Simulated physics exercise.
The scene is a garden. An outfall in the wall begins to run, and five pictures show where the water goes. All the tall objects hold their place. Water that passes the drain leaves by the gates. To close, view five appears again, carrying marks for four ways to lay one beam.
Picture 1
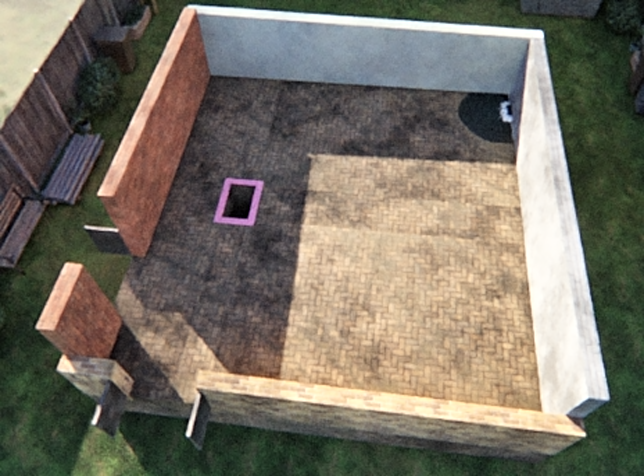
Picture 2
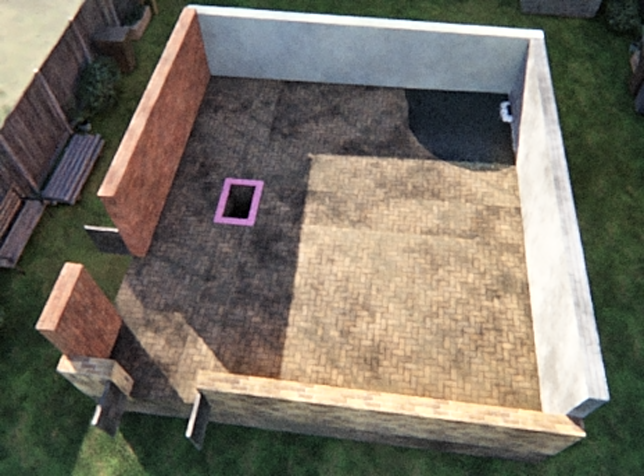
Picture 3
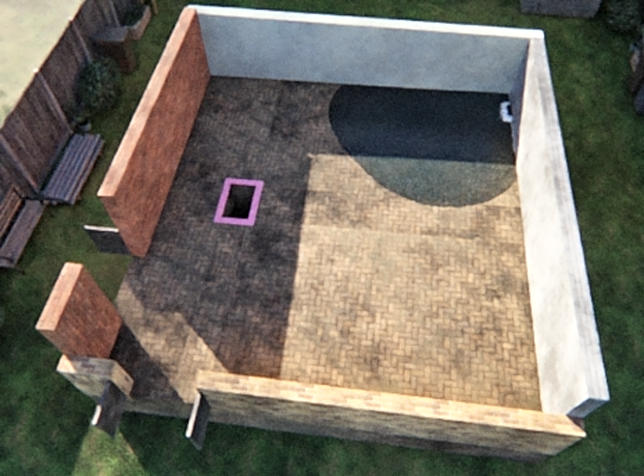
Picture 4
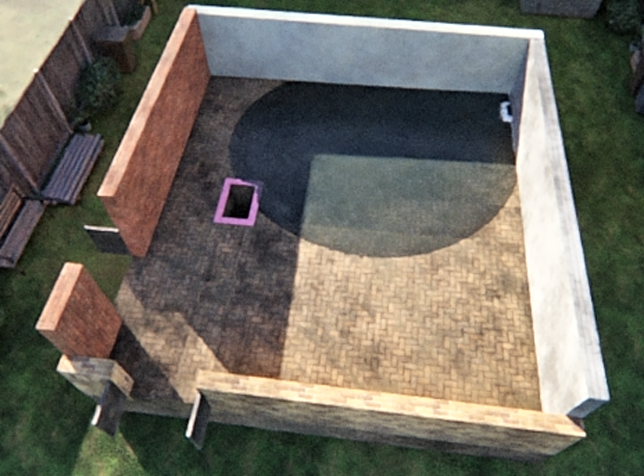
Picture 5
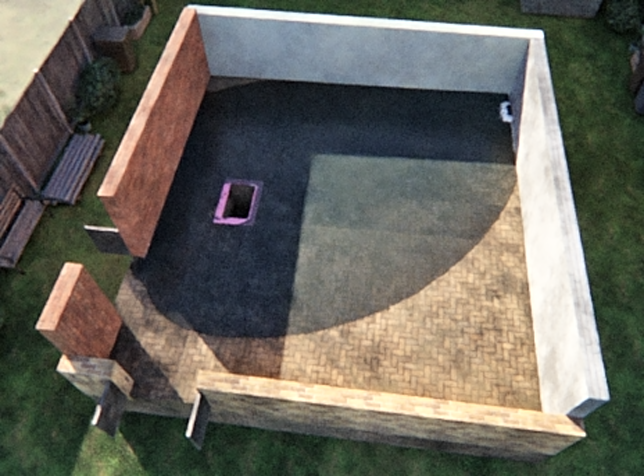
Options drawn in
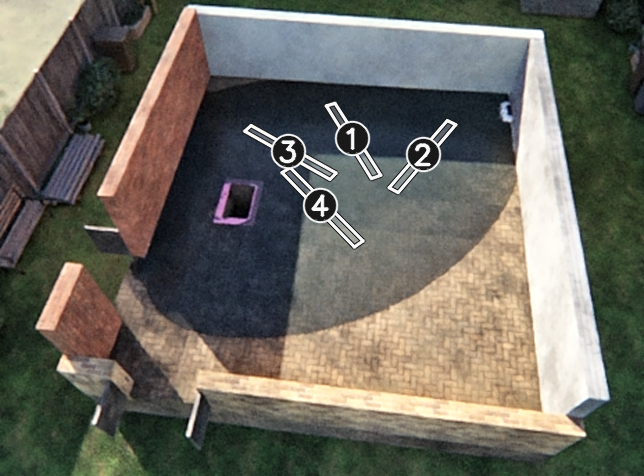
Dark water spreads from the right corner across the walled brick yard, surrounding the pink-edged drain.
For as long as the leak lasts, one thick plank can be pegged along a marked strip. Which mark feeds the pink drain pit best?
Best: 2.
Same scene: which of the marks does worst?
Here it is place 1.
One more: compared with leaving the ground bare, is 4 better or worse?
Worse.
On the marked copy, 1 from (330, 104) to (376, 176); 2 from (393, 190) to (451, 122); 3 from (247, 128) to (333, 176); 4 from (286, 170) to (358, 243).
With 1, about 2 % of the stream runs into the pink drain pit, about 98 % out by the gates.
With 2, about 15 % of the stream runs into the pink drain pit, about 85 % out by the gates.
With 3, about 9 % of the stream runs into the pink drain pit, about 91 % out by the gates.
With 4, about 6 % of the stream runs into the pink drain pit, about 94 % out by the gates.
